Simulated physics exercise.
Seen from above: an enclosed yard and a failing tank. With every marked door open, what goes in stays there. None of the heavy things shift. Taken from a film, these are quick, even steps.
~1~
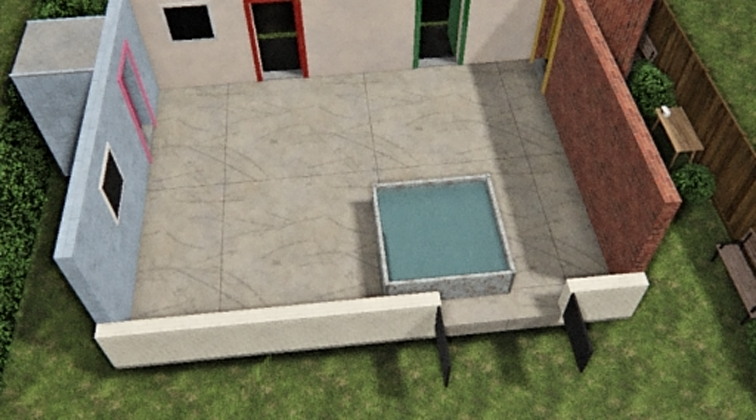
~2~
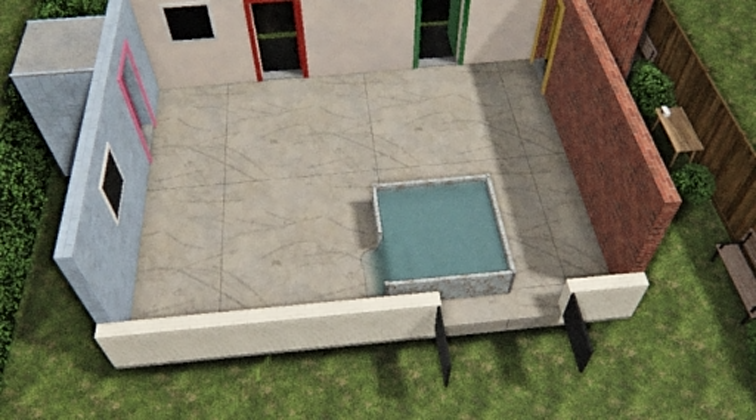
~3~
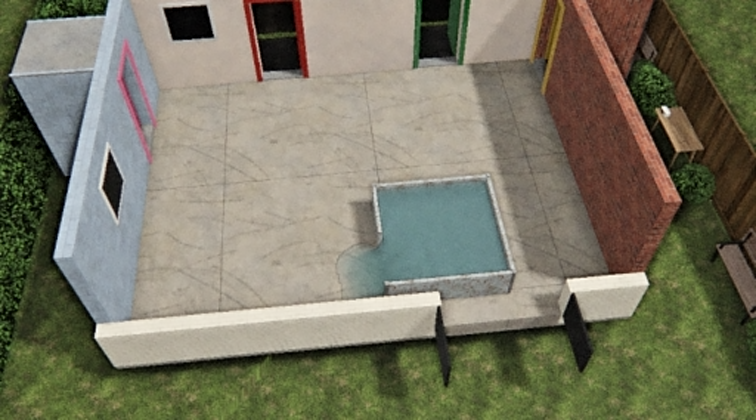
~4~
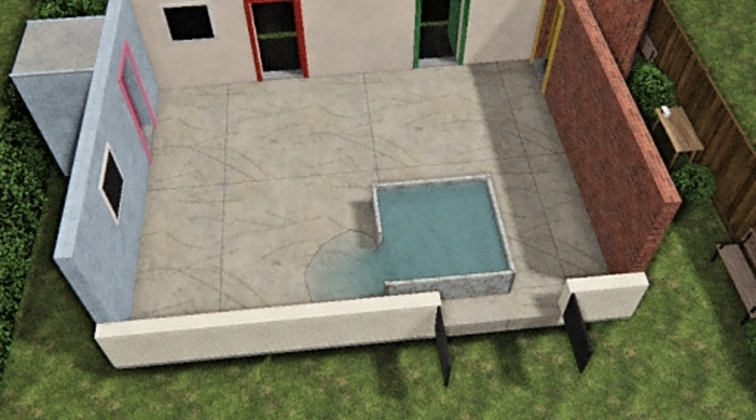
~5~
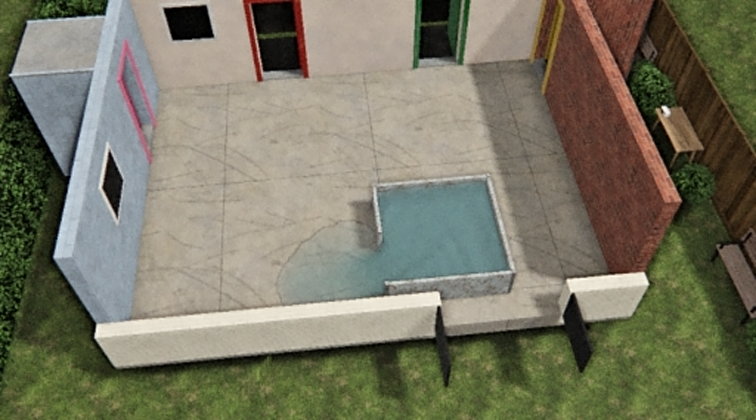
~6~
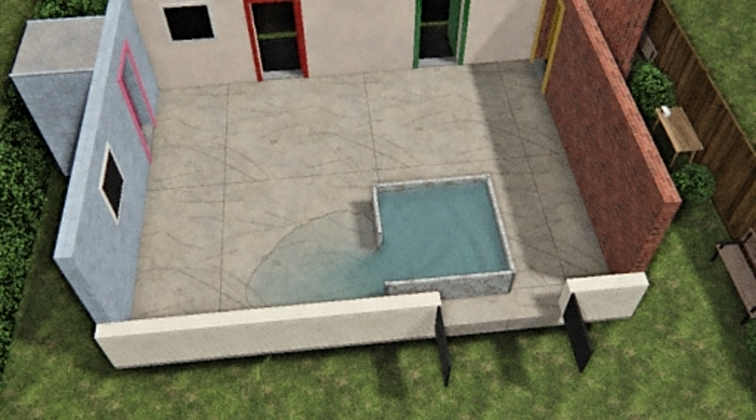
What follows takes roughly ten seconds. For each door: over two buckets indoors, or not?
As I see it, the red door is overrun past two buckets; the yellow door is not overrun past two buckets; the pink door is not overrun past two buckets; the green door is not overrun past two buckets.
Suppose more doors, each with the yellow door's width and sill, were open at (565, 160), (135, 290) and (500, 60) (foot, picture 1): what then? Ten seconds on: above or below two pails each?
In order: Falls short, exceeds it, falls short.
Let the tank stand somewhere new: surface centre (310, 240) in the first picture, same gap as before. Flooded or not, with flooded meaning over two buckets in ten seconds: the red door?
Result for red door: It tops the limit.
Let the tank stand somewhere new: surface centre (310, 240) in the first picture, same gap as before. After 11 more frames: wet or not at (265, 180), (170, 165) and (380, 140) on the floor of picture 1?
Spot one is not touched, spot two is touched, spot three is not touched.
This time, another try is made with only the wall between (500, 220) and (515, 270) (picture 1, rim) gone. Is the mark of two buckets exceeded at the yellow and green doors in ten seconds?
Looks like the yellow door doesn't reach it but the green door tops the limit.
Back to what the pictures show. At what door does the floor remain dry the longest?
I say the door marked yellow.
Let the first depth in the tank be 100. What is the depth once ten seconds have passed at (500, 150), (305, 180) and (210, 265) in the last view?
The depth comes out near 2, 4 and 10 per cent.
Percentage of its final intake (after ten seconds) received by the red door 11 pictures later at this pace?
It works out at roughly 0 percent of the ten-second total.
A moment on, water covers 20 % of the floor; the red door not reached, the yellow door not reached, the pink door not reached, the green door not reached.
Next, water covers 25 % of the floor; the red door not reached, the yellow door not reached, the pink door not reached, the green door not reached.
Then, water covers 30 % of the floor; the red door not reached, the yellow door not reached, the pink door wet at the sill, nothing in, the green door not reached.
Later, water covers 45 % of the floor; the red door under two buckets in, the yellow door not reached, the pink door wet at the sill, nothing in, the green door not reached.
In the end, water covers 75 % of the floor; the red door over two buckets in, the yellow door wet at the sill, nothing in, the pink door wet at the sill, nothing in, the green door wet at the sill, nothing in.
